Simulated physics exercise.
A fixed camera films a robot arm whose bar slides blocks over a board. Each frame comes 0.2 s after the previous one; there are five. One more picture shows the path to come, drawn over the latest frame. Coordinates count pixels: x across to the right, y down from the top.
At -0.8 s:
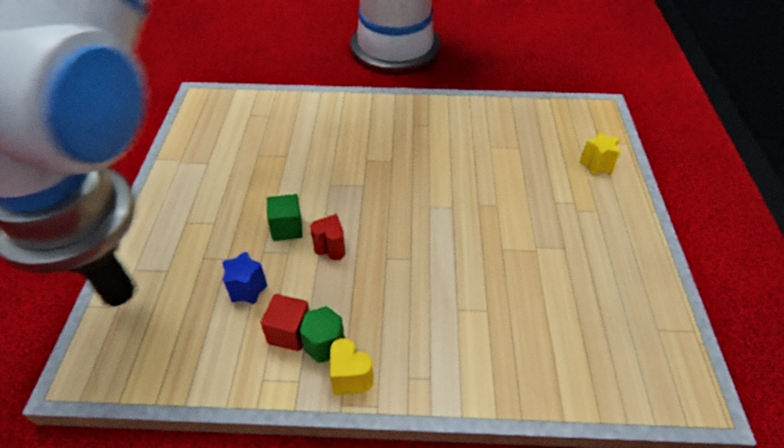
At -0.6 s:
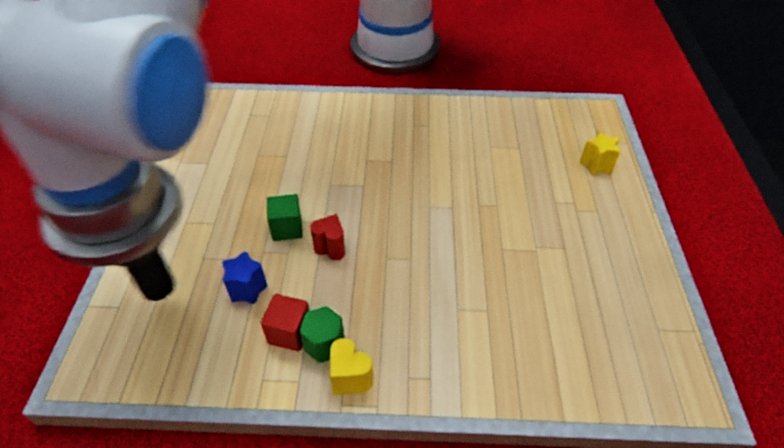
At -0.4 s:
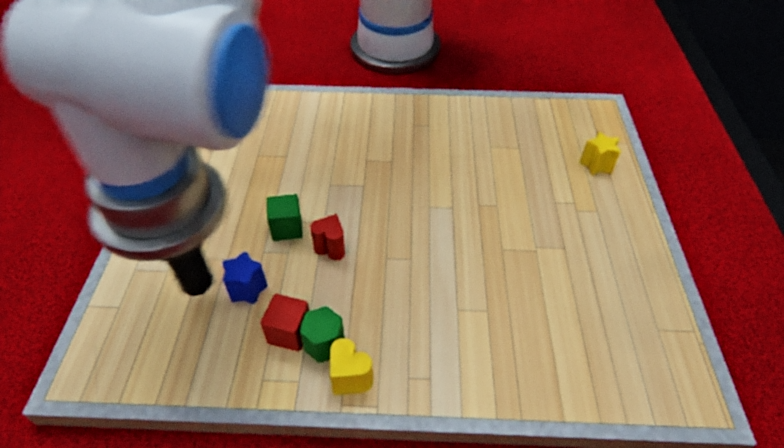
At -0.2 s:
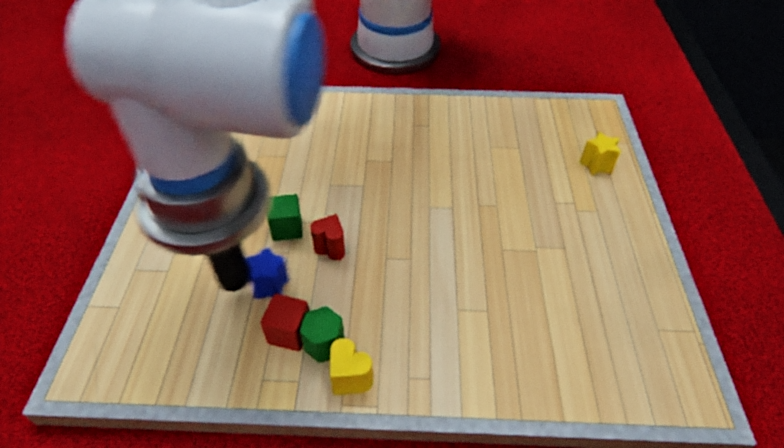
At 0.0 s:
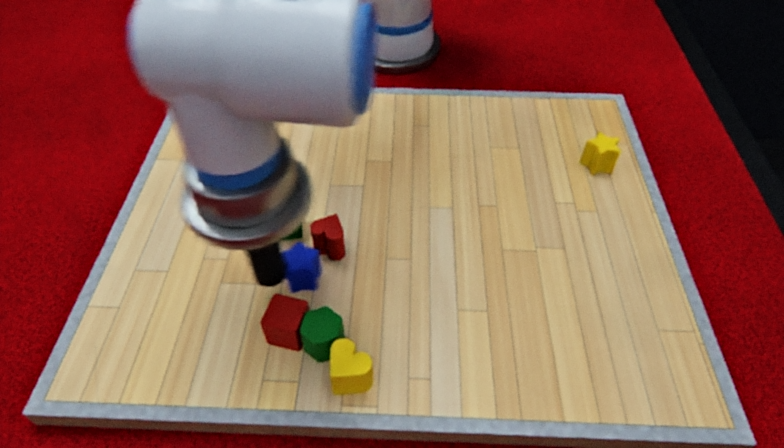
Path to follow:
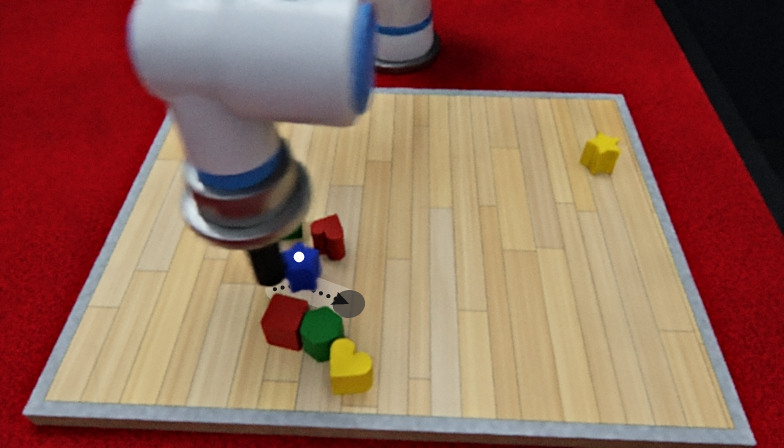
A white and blue robot arm with a dark bar at its lower end glides rightward from the left side of a pale wooden board on red cloth, seen from above by a still camera. A green cube, red heart, blue star, red block, green hexagon and yellow heart sit left of centre, a yellow star far right. The bar meets the blue star and pushes it right and slightly upward, close below the red heart.
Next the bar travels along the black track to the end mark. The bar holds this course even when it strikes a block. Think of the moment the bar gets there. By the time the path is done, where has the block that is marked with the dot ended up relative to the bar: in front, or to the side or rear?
Slid off.
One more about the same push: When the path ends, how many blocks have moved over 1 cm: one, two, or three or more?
Count: One.
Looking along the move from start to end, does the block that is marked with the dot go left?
Short answer: Yes.
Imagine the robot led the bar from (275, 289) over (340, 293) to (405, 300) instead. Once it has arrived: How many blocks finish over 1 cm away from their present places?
My answer is one.
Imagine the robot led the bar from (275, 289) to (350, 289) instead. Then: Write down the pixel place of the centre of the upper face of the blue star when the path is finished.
The answer is (352, 243).
Drawn move, from (275, 289) over (301, 287) and (325, 295) to (349, 304); the dot is on the blue star.
On the path given first. Halfway along, bar (311, 275); blue star (332, 250), turned 25° anticlockwise.
At the end, bar (347, 289); blue star (339, 251), turned 50° anticlockwise; green hexagon still.
